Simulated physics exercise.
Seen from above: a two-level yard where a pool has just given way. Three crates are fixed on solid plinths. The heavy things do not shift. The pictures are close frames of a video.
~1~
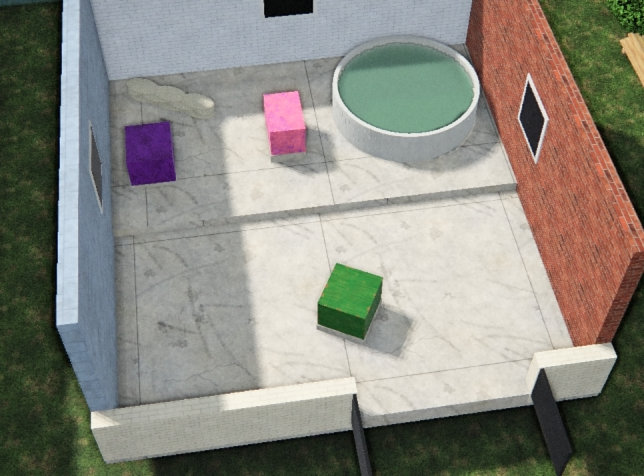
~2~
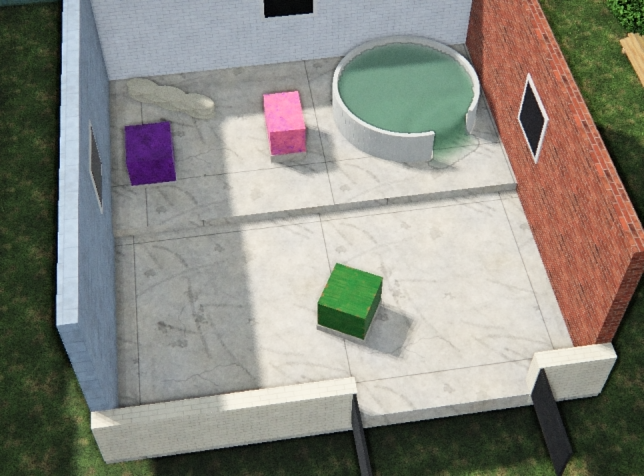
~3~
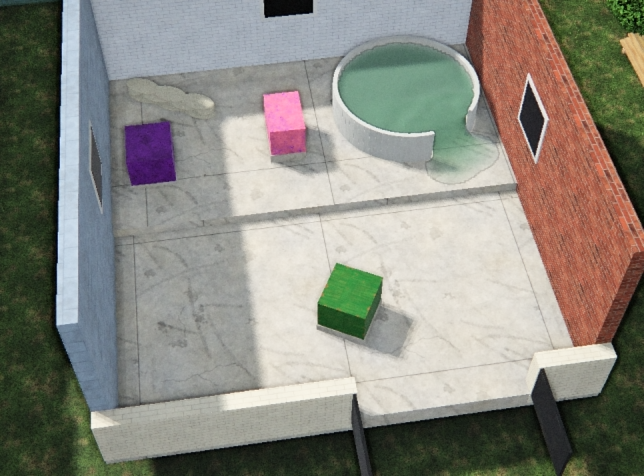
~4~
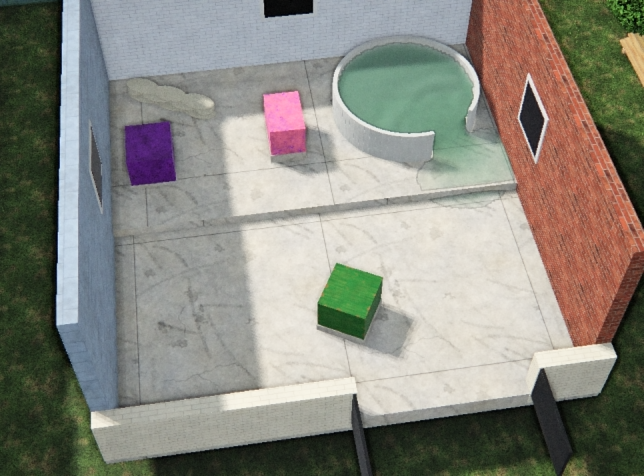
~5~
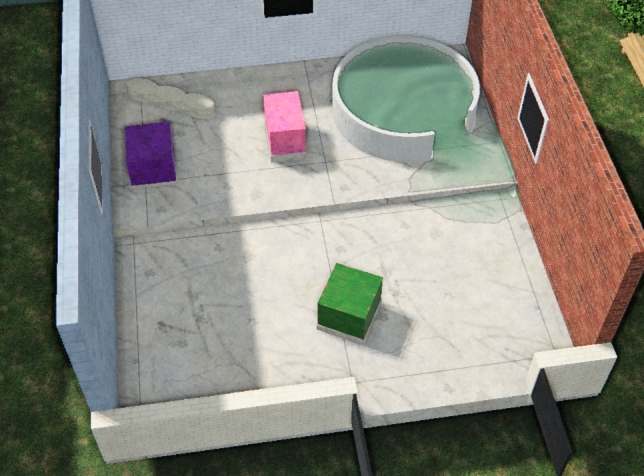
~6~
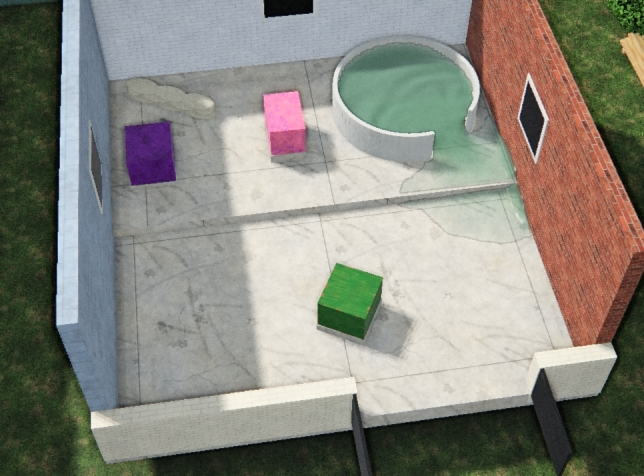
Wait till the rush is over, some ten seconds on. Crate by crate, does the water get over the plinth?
One by one: The purple crate keeps dry; the green crate keeps dry; the pink crate keeps dry.
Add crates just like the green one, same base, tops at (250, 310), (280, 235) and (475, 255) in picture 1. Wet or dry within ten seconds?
One after the other: Is safe, keeps dry, is topped.
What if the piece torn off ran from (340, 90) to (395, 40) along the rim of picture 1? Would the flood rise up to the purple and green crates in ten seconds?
My reading: The purple one is wetted; the green one is spared.
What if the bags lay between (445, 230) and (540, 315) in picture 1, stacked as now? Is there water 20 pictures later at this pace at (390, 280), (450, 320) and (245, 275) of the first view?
In turn: Under water, awash, not flooded.
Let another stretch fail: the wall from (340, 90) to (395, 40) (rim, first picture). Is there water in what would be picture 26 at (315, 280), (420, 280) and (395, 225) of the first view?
In that order: Dry, not flooded, free of water.
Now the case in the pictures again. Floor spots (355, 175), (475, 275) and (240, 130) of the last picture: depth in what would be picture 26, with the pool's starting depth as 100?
In turn 0, 8 and 0 in a hundred.
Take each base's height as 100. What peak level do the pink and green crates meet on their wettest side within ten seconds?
Near 10 and 40 in a hundred.
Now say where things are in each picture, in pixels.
The round pool at (406, 87) is whole and still, in the first picture.
Water pours out at (451, 140) and has run to (474, 139), in the second picture.
The front is at (494, 155), out from the gap at (451, 142), in the third picture.
Water pours out at (451, 142) and has run to (510, 181), in the fourth picture.
Water pours out at (451, 141) and has run to (519, 206), in the fifth picture.
Water pours out at (451, 141) and has run to (528, 232), in the sixth picture.
A moment on, water covers 15 % of the floor; the purple crate not reached, the green crate not reached, the pink crate not reached.
Next, water covers 20 % of the floor; the purple crate not reached, the green crate not reached, the pink crate not reached.
Then, water covers 25 % of the floor; the purple crate not reached, the green crate water round its plinth, the pink crate not reached.
Later, water covers 35 % of the floor; the purple crate not reached, the green crate water round its plinth, the pink crate not reached.
In the end, water covers 50 % of the floor; the purple crate stayed above the water, the green crate stayed above the water, the pink crate stayed above the water.
